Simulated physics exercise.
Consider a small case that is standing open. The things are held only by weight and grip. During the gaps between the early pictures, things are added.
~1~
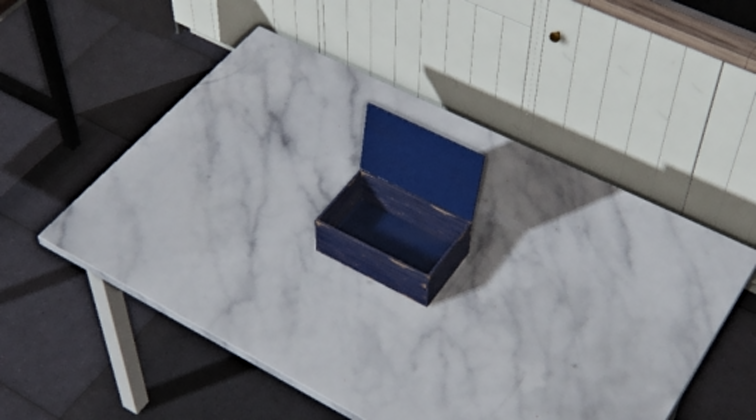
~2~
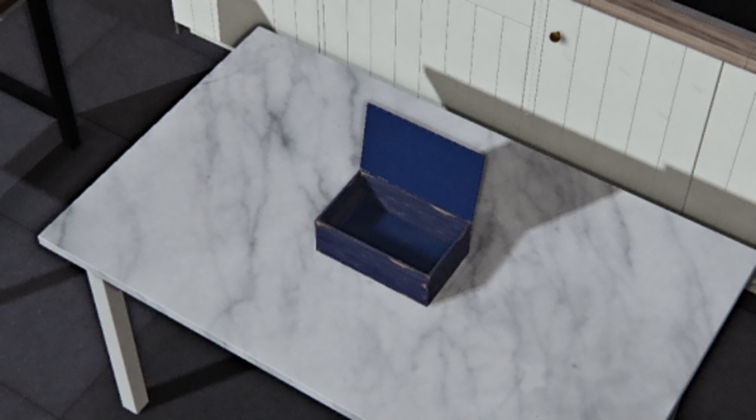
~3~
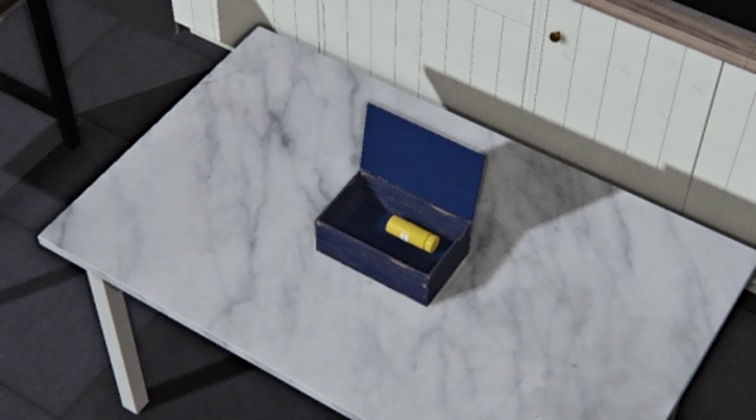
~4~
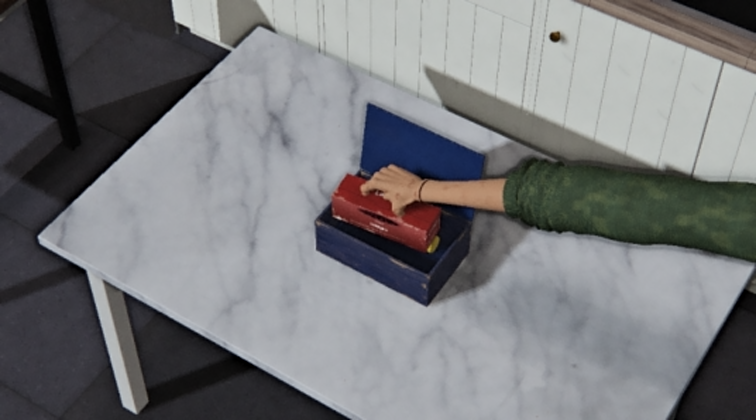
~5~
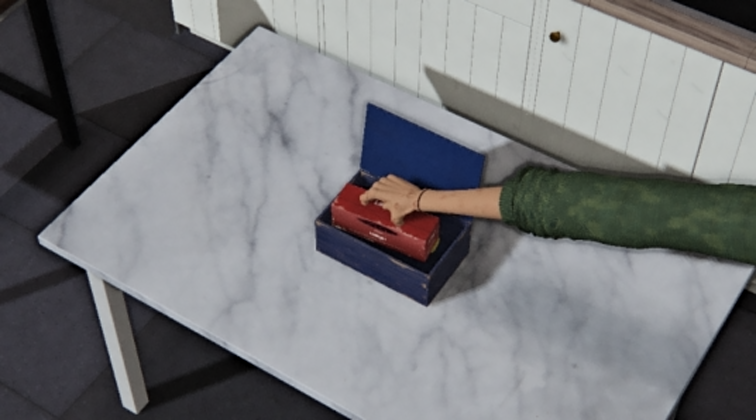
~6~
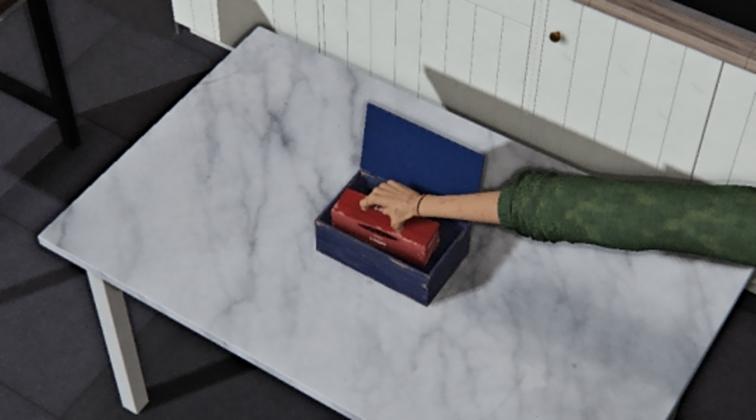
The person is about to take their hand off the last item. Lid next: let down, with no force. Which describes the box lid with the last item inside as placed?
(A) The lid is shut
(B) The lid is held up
A, the lid is shut.
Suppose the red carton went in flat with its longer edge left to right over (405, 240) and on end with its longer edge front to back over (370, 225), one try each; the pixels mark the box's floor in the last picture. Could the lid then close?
In the first case it shuts flat; in the second case it will not close.
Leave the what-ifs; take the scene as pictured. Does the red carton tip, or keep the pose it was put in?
Observation: It keeps the set orientation.
Then, 0.90 s later than the last frame, lid starting down; red carton moved a little near (383, 242).
Then, 1.50 s later than the last frame, lid 65° above the rim; red carton moved a little near (383, 242).
Then, 1.80 s later than the last frame, lid 35° above the rim; red carton moved a little near (383, 242).
Then, 2.00 s later than the last frame, lid 9° above the rim; red carton moved a little near (383, 242).
When it is over, lid shut; moved from the start, red carton; yellow shaker as before. End places, in pixels of the last picture, red carton near (383, 242).
